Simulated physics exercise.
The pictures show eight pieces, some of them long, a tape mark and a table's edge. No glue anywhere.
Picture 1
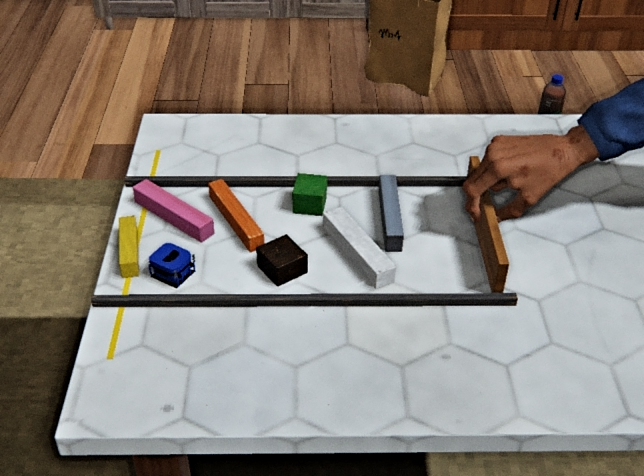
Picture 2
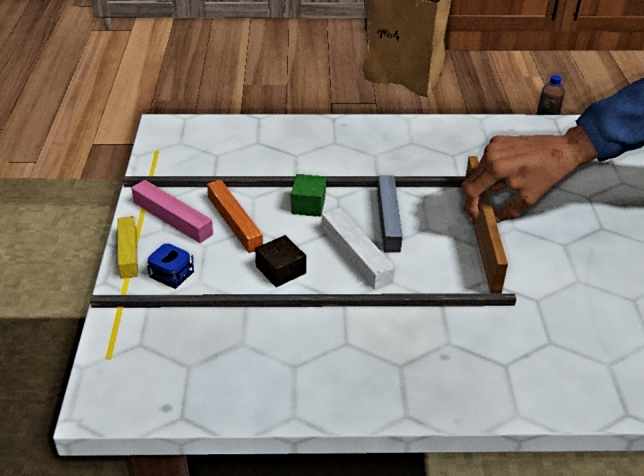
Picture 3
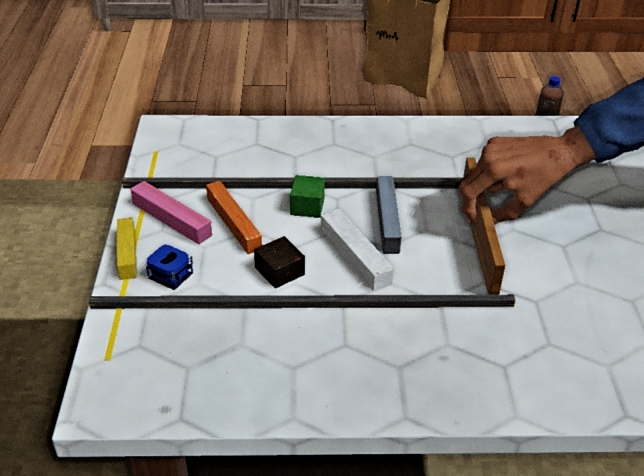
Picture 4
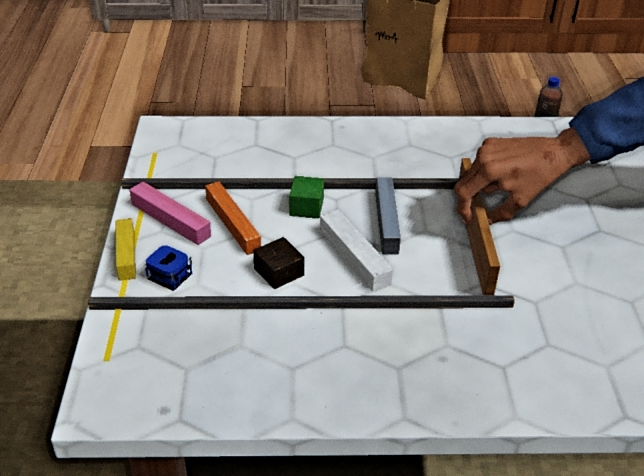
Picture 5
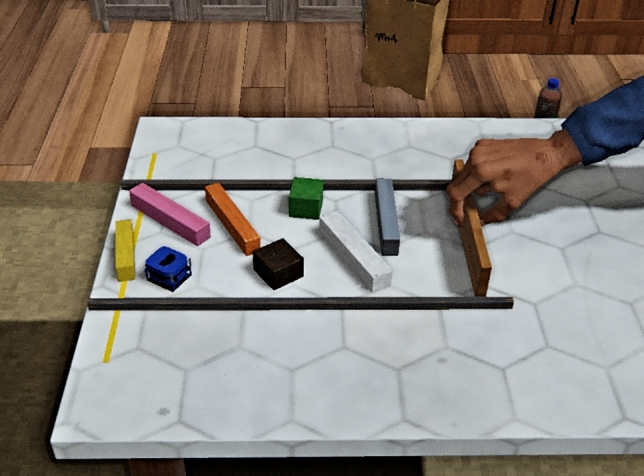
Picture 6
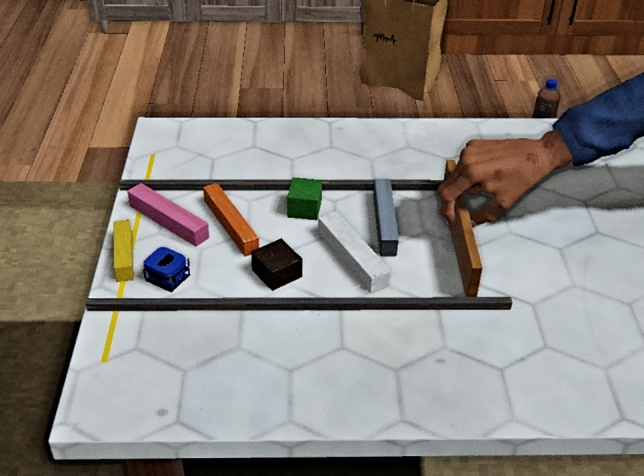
A wooden board, held upright by a hand, slid slowly a short way left between two dark rails, while the colored bars and blocks ahead of it stayed where they lay.
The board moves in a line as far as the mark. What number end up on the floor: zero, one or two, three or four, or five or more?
Outcome: The number that fall off is five or more.
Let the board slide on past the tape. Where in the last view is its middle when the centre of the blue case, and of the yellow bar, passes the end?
Near (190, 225) and (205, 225).
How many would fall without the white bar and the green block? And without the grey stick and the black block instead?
It would be 3 and 4.
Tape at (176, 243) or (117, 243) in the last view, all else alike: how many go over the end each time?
Try by try, 3 and 7.
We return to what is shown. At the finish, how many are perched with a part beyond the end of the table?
That would be 1.
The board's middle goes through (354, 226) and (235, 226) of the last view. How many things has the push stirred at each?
At the one place 2, at the other 8.
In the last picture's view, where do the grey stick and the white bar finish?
The grey stick stops around (128, 216); the white bar around (100, 259).
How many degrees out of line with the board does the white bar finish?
About 15°.
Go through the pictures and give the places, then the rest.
In the first frame, yellow bar (129, 246); pink stick (173, 210); blue case (172, 265); board (485, 222); tape (138, 239).
In the second frame, pink stick (172, 211); board (484, 222).
In the third frame, blue case (169, 267); orange bar (233, 216).
In the fourth frame, yellow bar (126, 248); white bar (355, 249).
In the fifth frame, pink stick (169, 214); green block (306, 198).
In the sixth frame, yellow bar (123, 250); pink stick (168, 214); blue case (166, 269); board (460, 226); tape (132, 243).
Soon after, none off yet; yellow bar at rest near (123, 250); pink stick at rest near (168, 214); blue case at rest near (166, 269).
After that, none off yet; yellow bar at rest near (123, 250); pink stick at rest near (167, 214); blue case at rest near (166, 269).
And then, none off yet; yellow bar on its side near (85, 265); pink stick displaced a little near (117, 221); blue case displaced well along near (90, 285).
In the end, the number that fall off is five or more; gone, green block, black block, orange bar, blue case, pink stick and yellow bar.
